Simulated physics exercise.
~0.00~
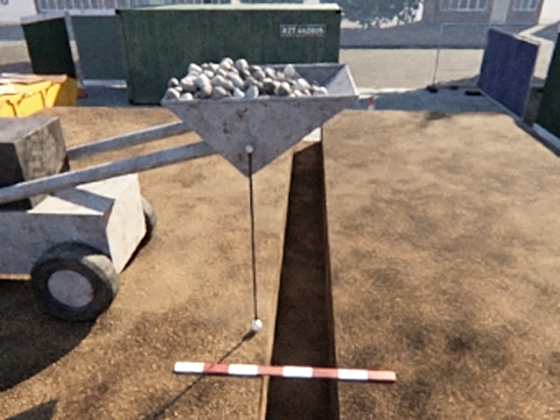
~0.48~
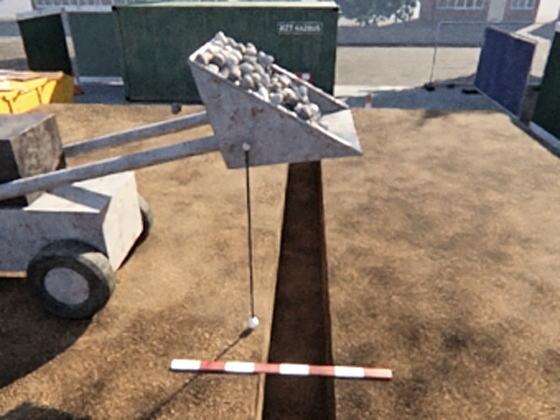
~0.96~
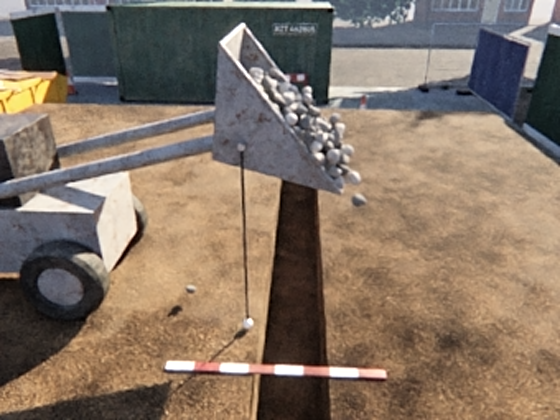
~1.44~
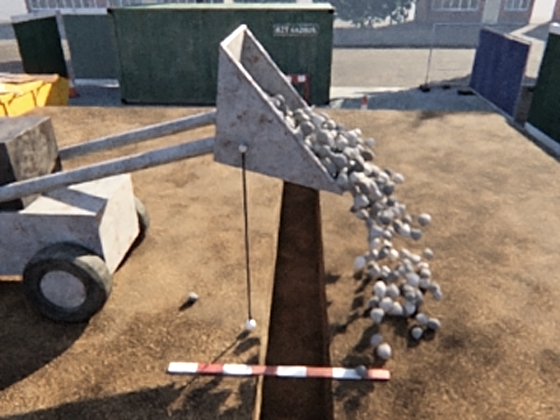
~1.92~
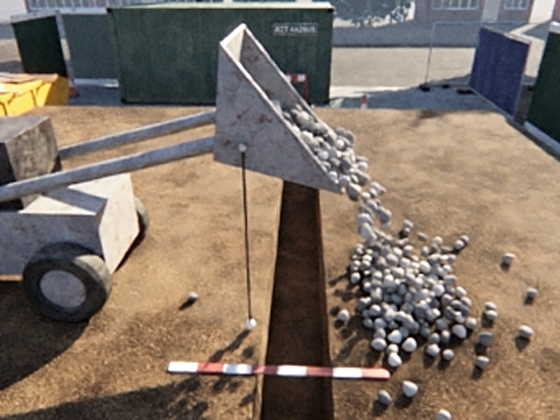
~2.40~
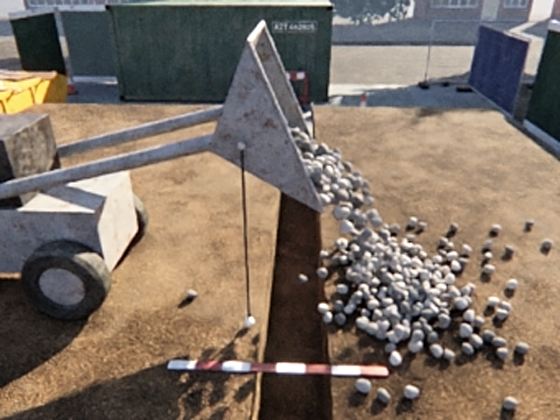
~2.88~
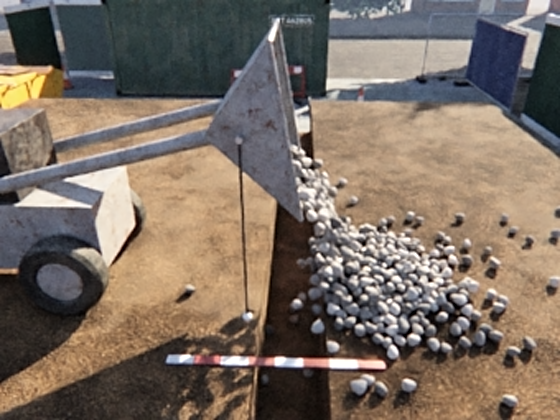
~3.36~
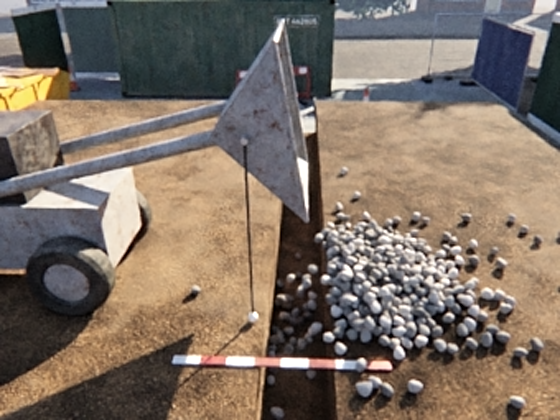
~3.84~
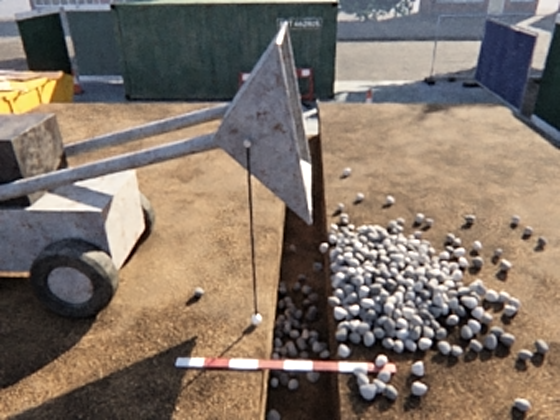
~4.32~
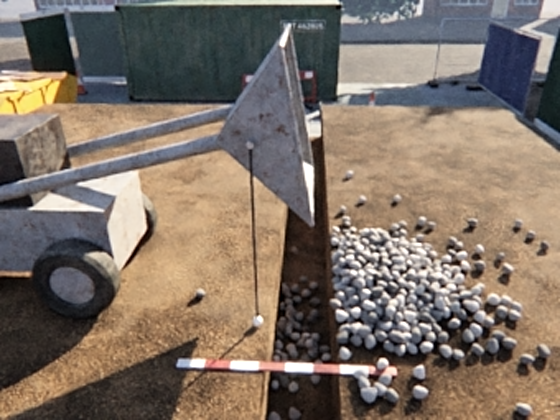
A loader's grey steel bucket full of pale stones tipped forward, paused while they poured out to the right, then tipped further until empty, leaving most heaped beyond the narrow trench and a small share lying inside it near the red-and-white staff.
